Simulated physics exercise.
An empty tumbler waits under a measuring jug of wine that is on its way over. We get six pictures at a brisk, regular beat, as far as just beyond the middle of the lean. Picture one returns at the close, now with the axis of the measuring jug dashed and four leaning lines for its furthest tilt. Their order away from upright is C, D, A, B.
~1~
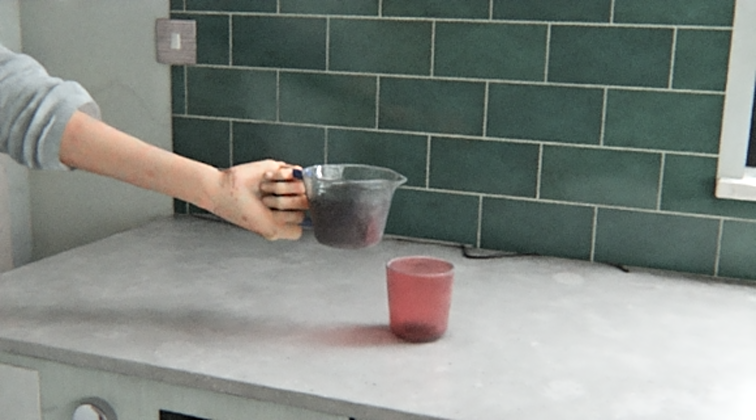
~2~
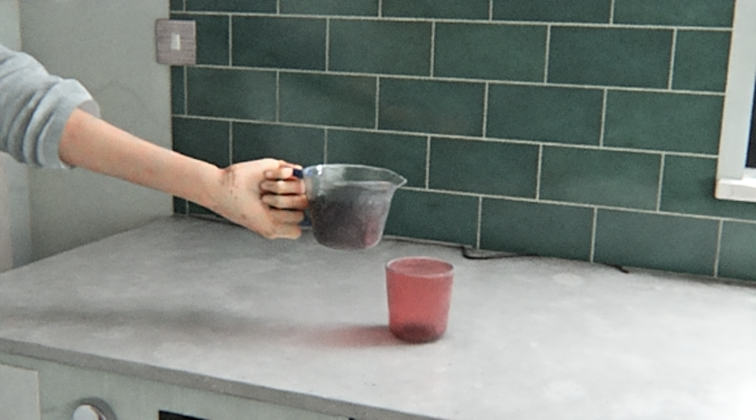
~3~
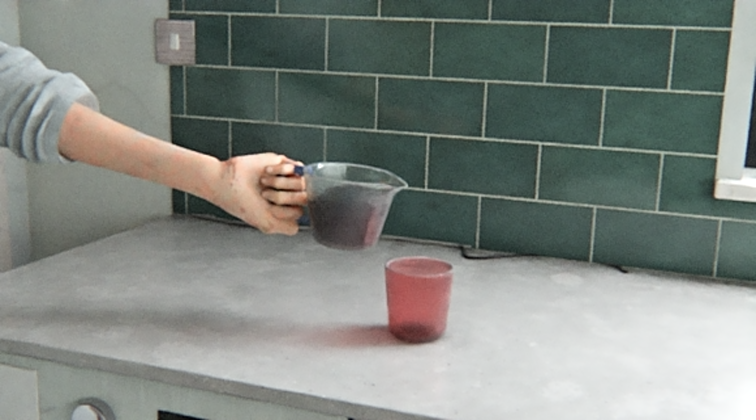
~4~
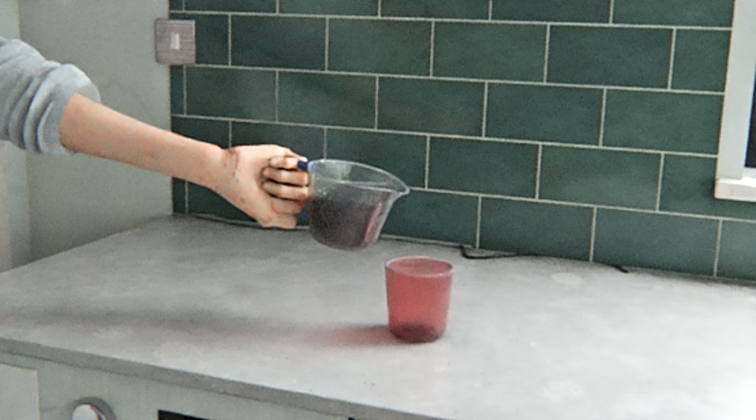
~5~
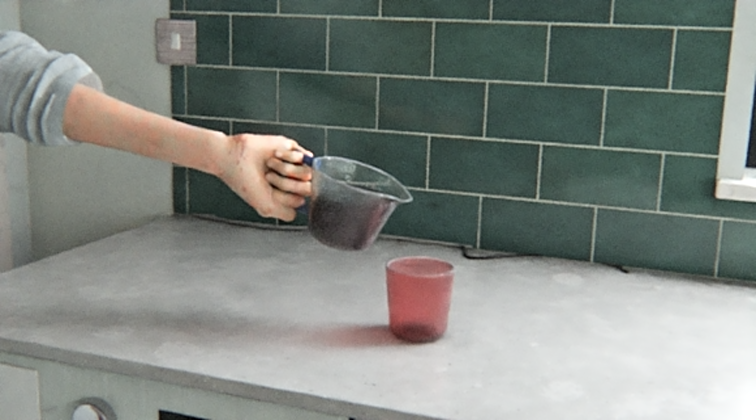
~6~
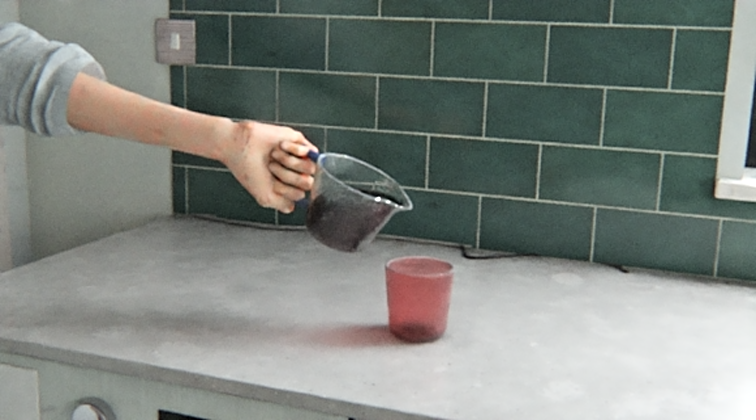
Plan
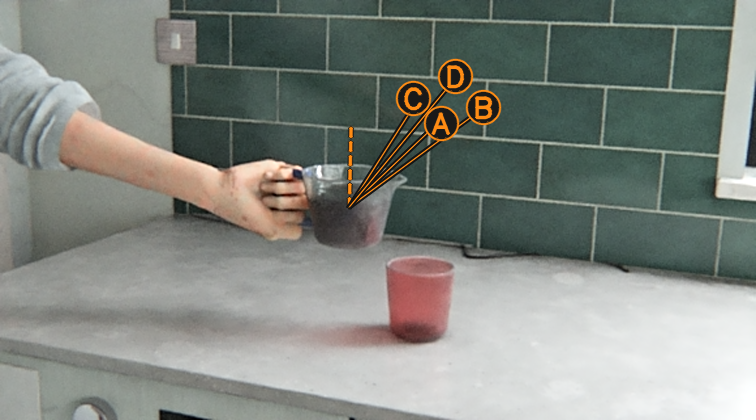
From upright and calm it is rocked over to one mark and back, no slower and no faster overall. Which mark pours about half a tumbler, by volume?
I would pick mark B.
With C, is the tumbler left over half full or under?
Under half.
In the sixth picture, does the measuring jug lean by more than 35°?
No.
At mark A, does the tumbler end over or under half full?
Under.
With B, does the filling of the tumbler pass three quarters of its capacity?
No.
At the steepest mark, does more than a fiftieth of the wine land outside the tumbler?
No, it does not.
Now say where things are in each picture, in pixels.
In the first picture, upright, lip at (404, 180); rim of the tumbler round (421, 265); nothing has left yet.
In the second picture, upright, lip at (404, 182); nothing has left yet.
In the third picture, tipped about 5°, lip at (405, 186); nothing has left yet.
In the fourth picture, tipped about 10°, lip at (407, 192); nothing has left yet.
In the fifth picture, tipped about 17°, lip at (410, 200); nothing has left yet.
In the sixth picture, tipped about 24°, lip at (410, 208); nothing has left yet.
On the marked copy, A at (426, 133); B at (470, 117); C at (407, 115); D at (445, 90).
If A is chosen, the tumbler ends with about 35 % of what it can hold.
If B is chosen, the tumbler ends with about 51 % of what it can hold.
If C is chosen, the tumbler ends with about 11 % of what it can hold.
If D is chosen, the tumbler ends with about 22 % of what it can hold.
